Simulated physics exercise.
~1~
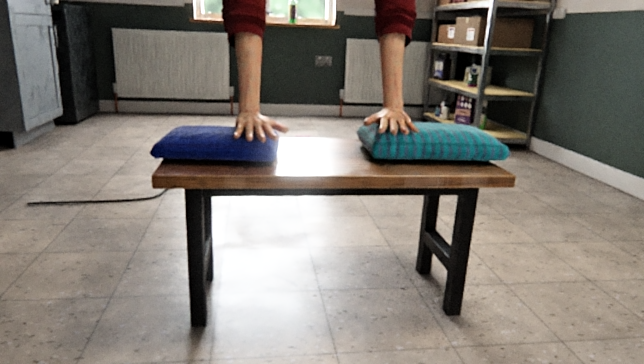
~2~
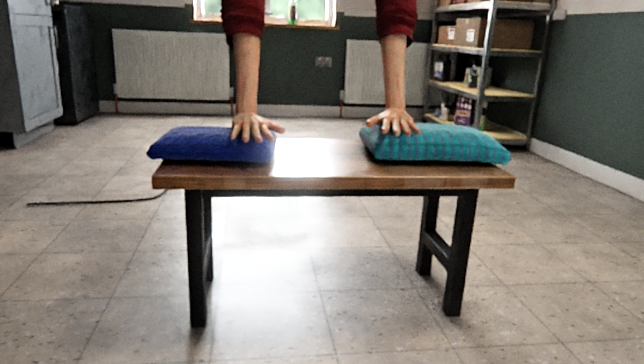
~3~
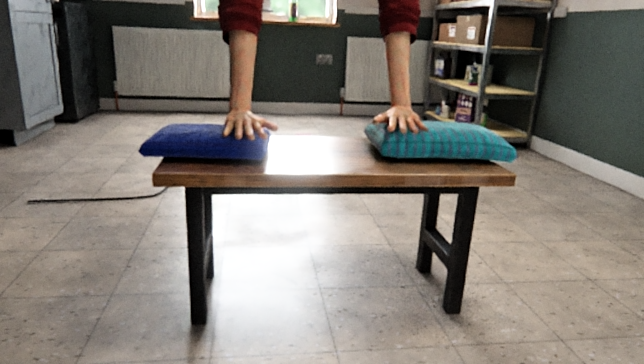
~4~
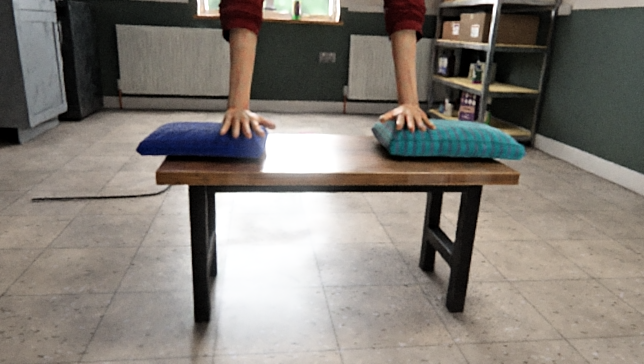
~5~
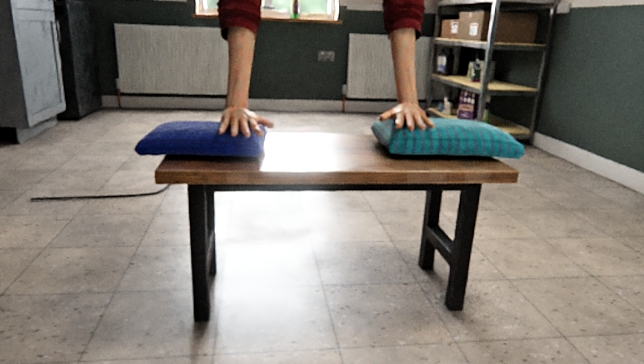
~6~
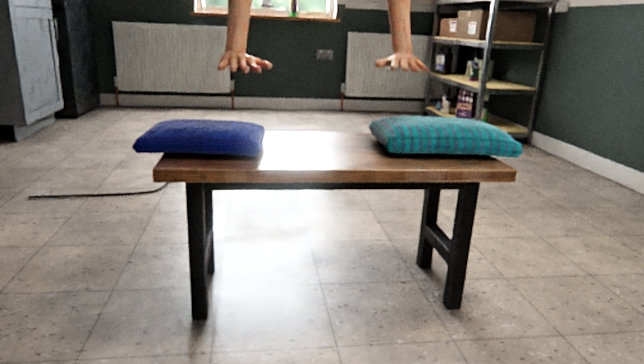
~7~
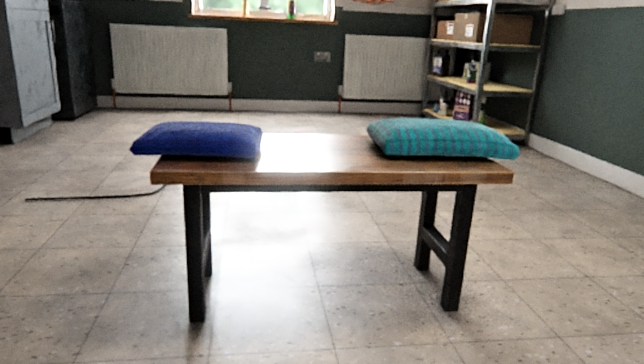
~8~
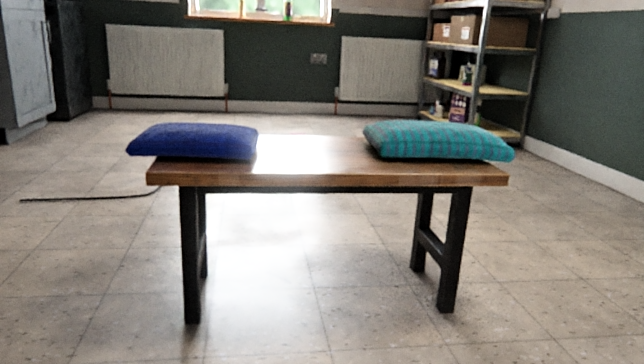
In a tiled room with radiators and shelves, two hands pressed on a blue cushion and a turquoise one atop a low wooden bench, nudged them slightly farther apart, then lifted away, leaving both resting near opposite ends.
